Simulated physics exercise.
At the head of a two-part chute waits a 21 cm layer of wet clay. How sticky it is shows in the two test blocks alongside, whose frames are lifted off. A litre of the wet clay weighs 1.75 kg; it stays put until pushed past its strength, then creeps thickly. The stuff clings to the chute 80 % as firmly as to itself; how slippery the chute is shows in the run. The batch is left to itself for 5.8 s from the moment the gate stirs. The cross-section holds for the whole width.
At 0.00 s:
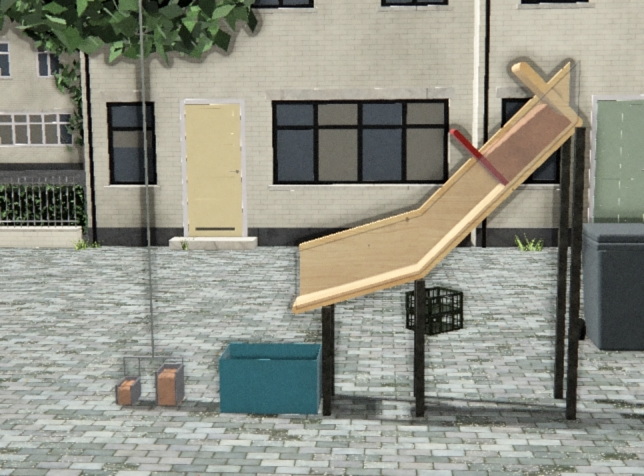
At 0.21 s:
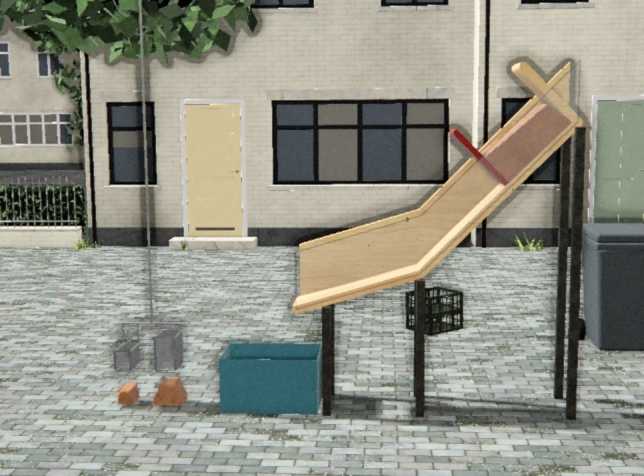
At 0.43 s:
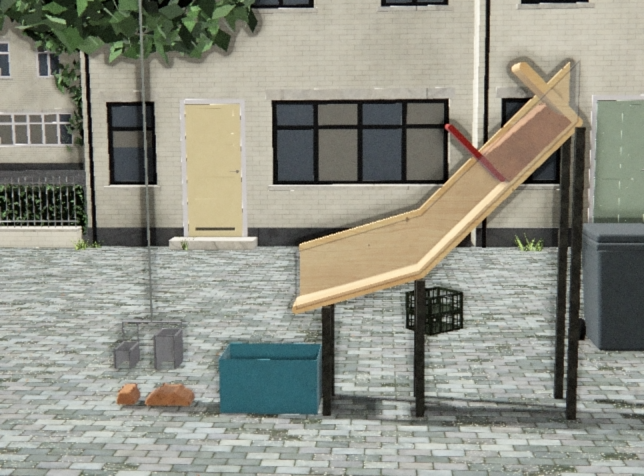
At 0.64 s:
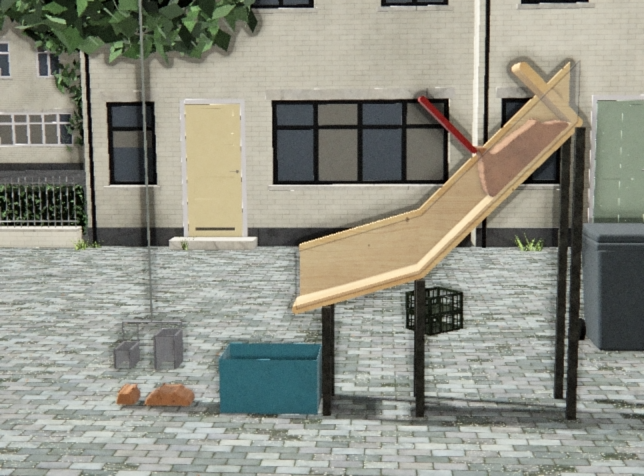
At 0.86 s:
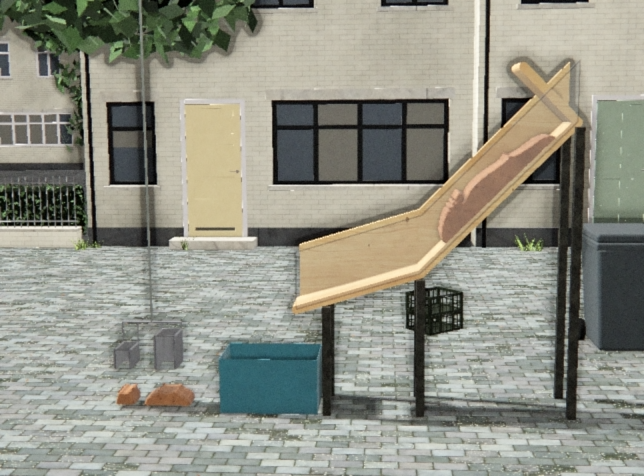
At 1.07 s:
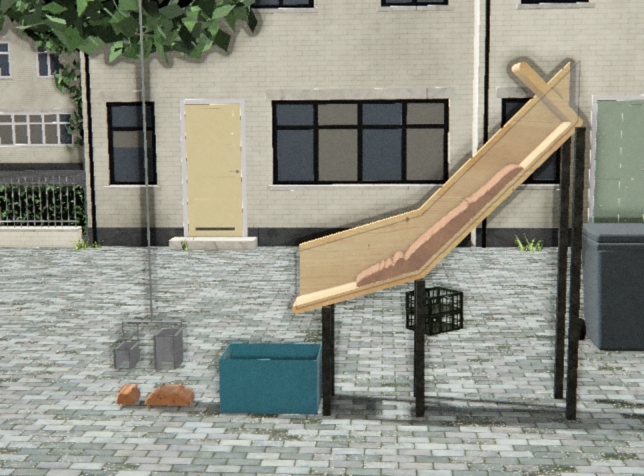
At first, reddish clay sits behind a red gate high on a wooden chute, with two small blocks boxed in at lower left. The boxes rise and the blocks slump into low heaps; then the gate swings up and out of view, and the clay slides down leftward, stretching into a long, thin layer.
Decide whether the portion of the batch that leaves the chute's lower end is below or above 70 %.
The portion of the batch that leaves the chute's lower end is above 70 %.
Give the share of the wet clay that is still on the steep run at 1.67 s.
Near 0 %.
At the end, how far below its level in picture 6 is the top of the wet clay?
About 79.0 cm.
By 1.67 s, none is on the steep run, 65 % on the flatter one and 35 % past the end.
By 2.38 s, none is on the steep run, 10 % on the flatter one and 90 % past the end.
By 3.08 s, none is on the steep run, 9 % on the flatter one and 91 % past the end.
By 3.79 s, none is on the steep run, 9 % on the flatter one and 91 % past the end.
By 6.22 s, at the end, none is on the steep run, 9 % on the flatter one and 91 % past the end.
